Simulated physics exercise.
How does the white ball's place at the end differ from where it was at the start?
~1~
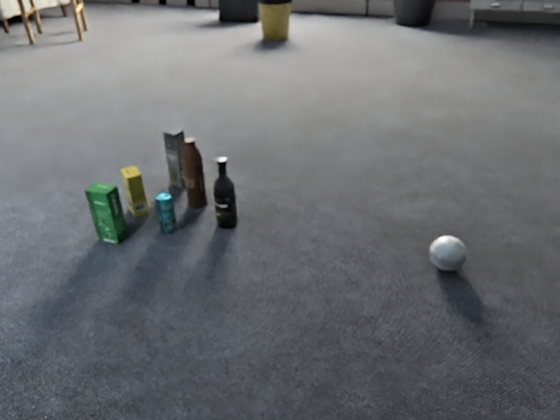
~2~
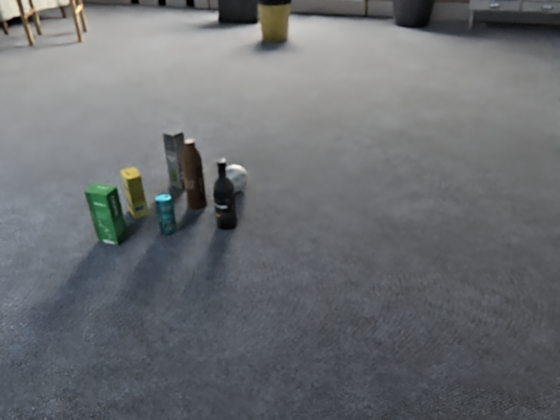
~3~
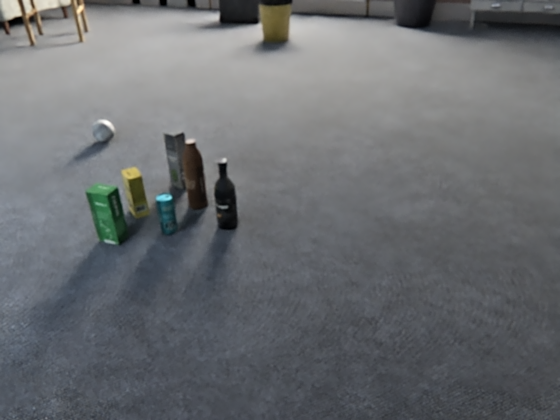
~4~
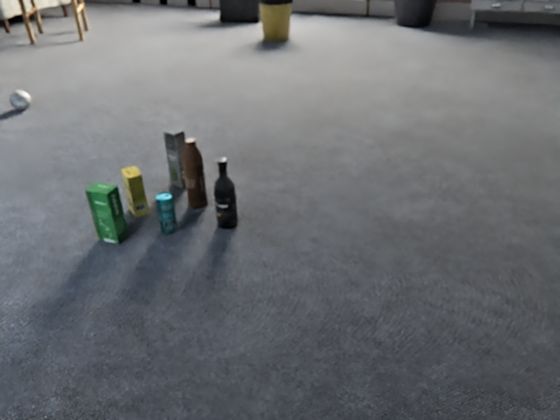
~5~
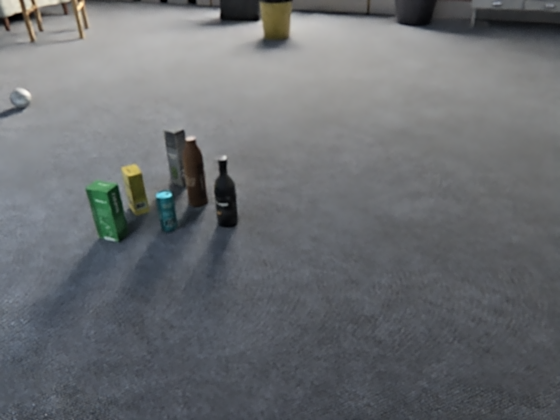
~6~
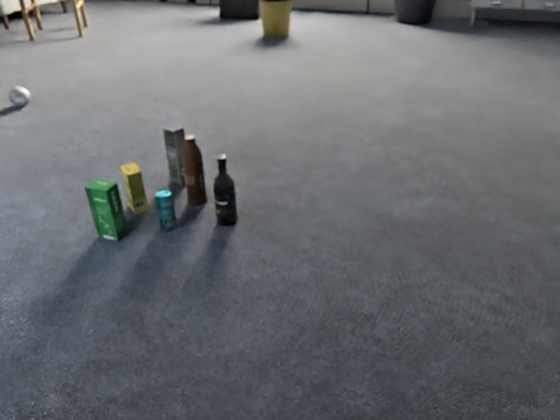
At the start the white ball was on the right side of the floor, well away from the standing items. At the end it was at the far left edge of the view, farther back than the group.
